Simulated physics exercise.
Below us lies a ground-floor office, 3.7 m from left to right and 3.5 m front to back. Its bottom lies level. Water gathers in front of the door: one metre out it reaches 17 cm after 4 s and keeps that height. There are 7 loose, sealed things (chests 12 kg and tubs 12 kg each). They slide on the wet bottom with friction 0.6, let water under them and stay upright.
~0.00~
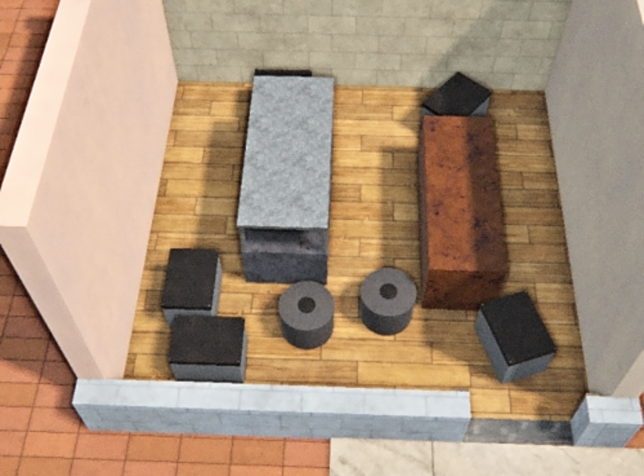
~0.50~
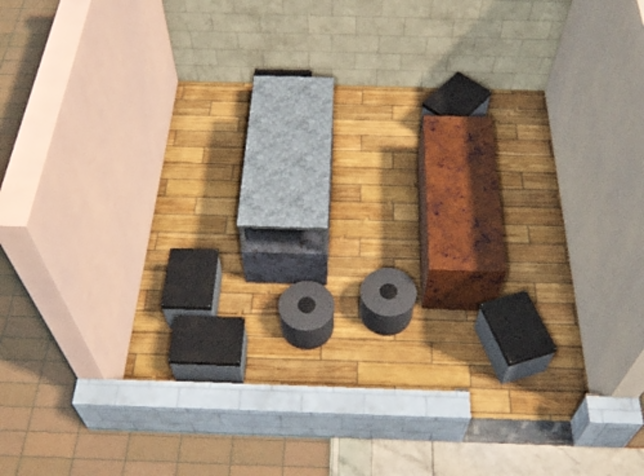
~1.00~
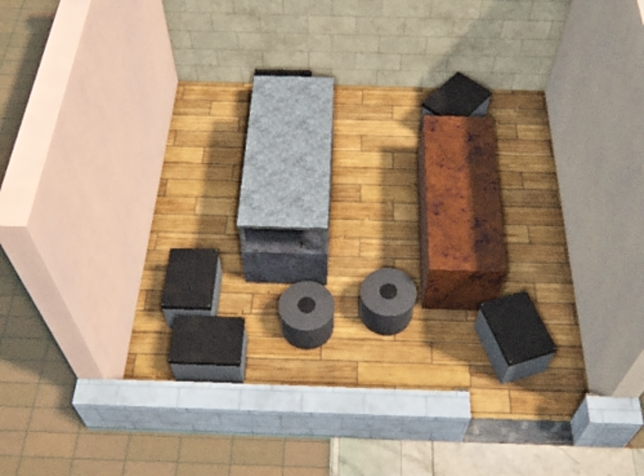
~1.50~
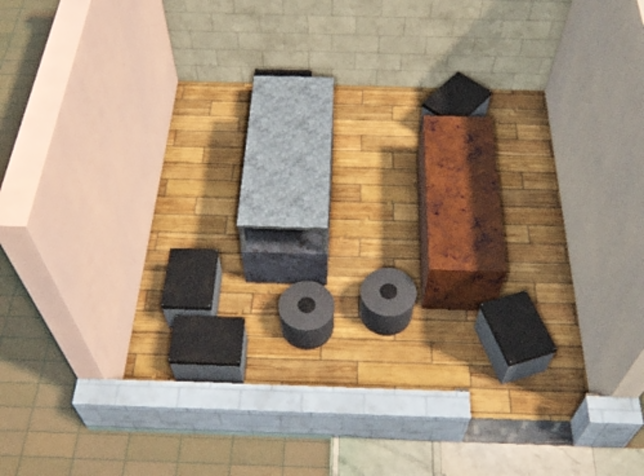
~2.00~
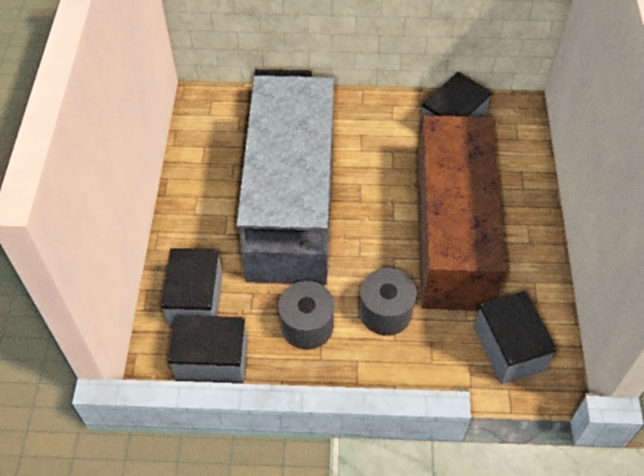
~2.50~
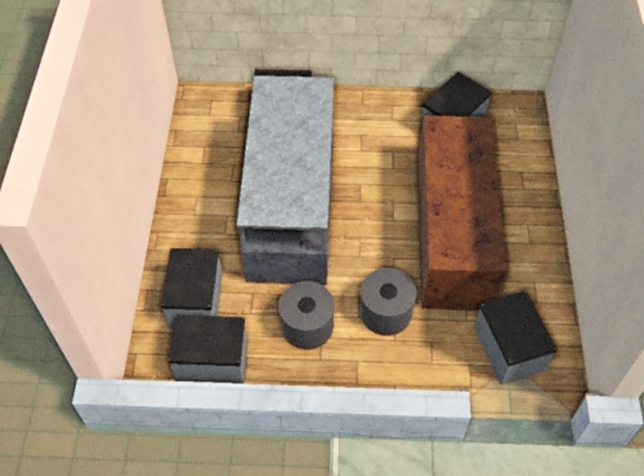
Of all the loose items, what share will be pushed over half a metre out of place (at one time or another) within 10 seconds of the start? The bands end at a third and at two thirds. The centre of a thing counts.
That comes to not even a third.
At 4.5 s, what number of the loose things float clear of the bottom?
At that moment 0.
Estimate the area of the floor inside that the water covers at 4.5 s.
About 3.0 m2.
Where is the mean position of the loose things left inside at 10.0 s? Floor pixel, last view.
Around (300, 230).
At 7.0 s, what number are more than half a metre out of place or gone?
1 of them.
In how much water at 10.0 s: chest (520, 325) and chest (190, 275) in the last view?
Roughly 9 and 4 cm.
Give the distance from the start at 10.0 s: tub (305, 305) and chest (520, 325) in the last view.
In turn: 0 cm, 300 cm.
After 3.5 s 0 of 7 are over 50 cm from their spots; 0 afloat.
After 4.5 s 0 of 7 are over 50 cm from their spots; 0 afloat.
After 7.0 s 1 of 7 are over 50 cm from their spots; 1 afloat.
After 10.0 s 2 of 7 are over 50 cm from their spots, and 2 have been at some point; 3 afloat.
